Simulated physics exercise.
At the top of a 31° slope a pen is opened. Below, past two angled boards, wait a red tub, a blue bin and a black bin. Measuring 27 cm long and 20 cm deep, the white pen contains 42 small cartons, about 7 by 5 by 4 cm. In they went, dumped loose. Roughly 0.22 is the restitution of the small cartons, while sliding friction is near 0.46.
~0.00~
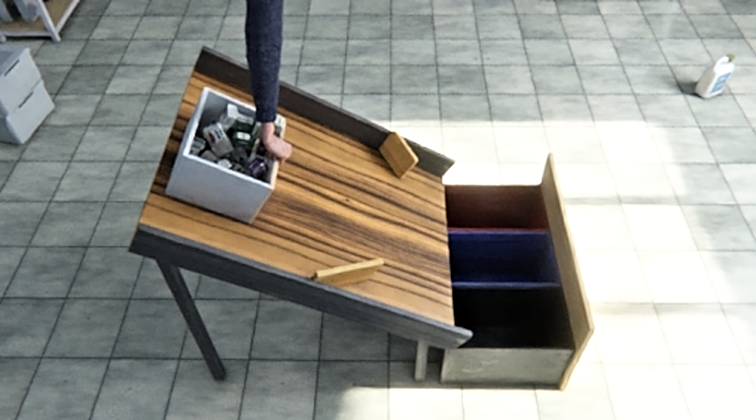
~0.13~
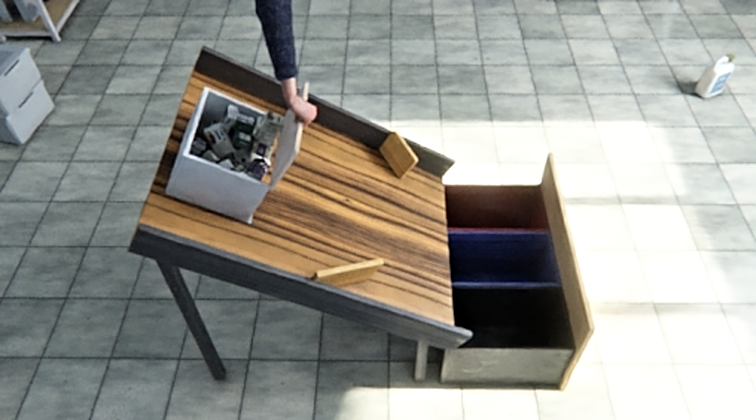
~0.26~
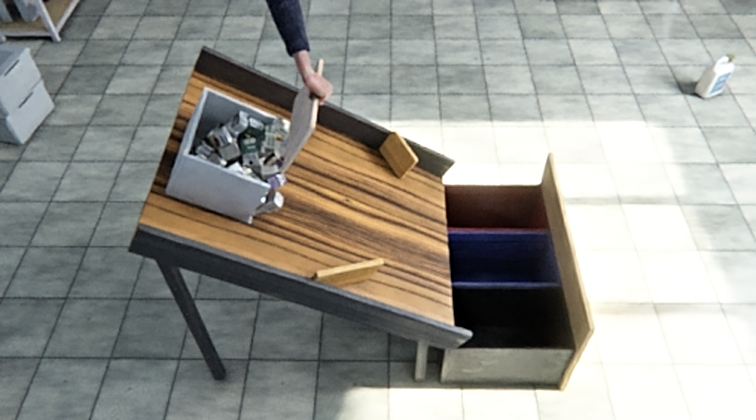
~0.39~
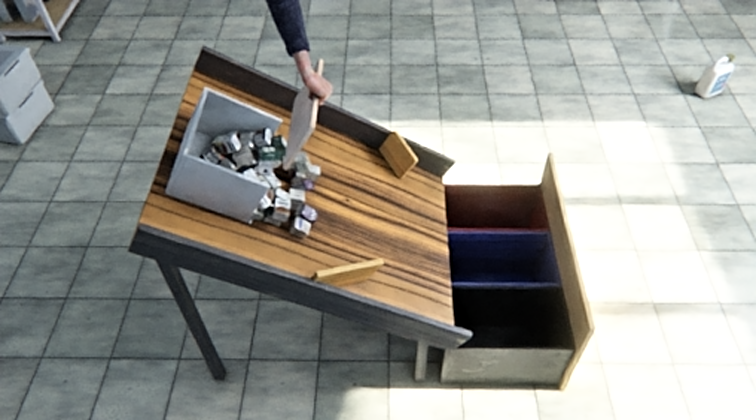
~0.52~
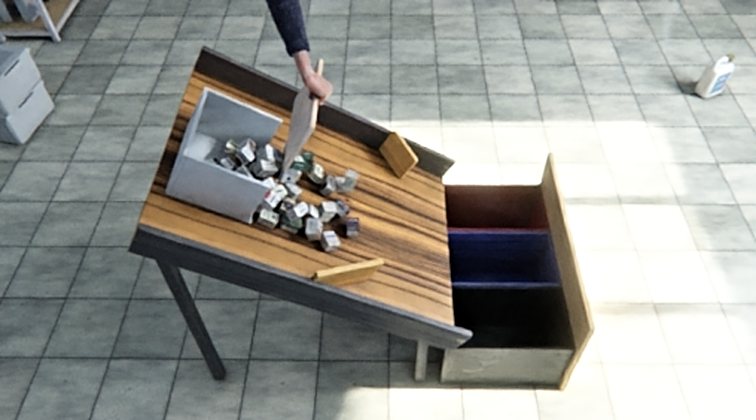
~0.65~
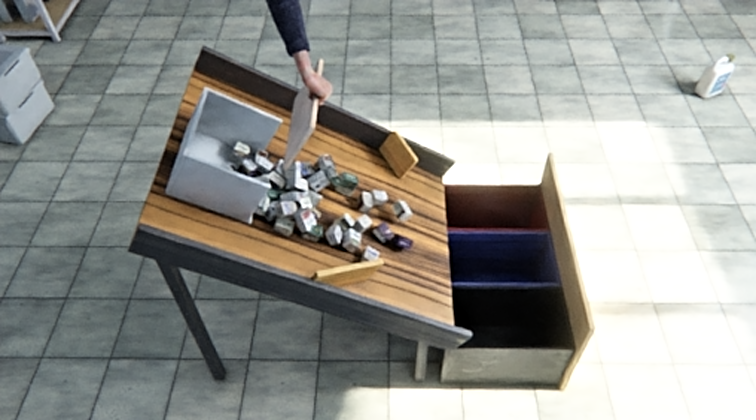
A hand swings open the white pen's side, and small cartons tumble down the wooden slope.
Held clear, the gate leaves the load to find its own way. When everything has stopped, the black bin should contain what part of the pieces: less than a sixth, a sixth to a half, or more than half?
My guess is a moderate share, one sixth to half.
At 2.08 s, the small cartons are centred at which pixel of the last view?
Estimated centre in the last picture: (509, 298).
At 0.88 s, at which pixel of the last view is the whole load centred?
Centre: About (361, 220).
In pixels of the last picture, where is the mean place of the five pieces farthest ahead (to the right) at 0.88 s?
They're centred near (468, 264).
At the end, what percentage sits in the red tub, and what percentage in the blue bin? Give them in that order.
Result: Near 10 % and near 65 %.
After 0.88 s, 2 in the blue bin, 39 on the slope and 1 in the air.
After 1.16 s, 2 in the red tub, 10 in the blue bin, 4 in the black bin, 23 on the slope and 3 in the air.
After 1.57 s, 4 in the red tub, 23 in the blue bin, 9 in the black bin, 2 on the slope and 4 in the air.
Final count (at 2.08 s), 4 in the red tub, 27 in the blue bin and 11 in the black bin. Asked share, 11 of 42, 26 per cent.
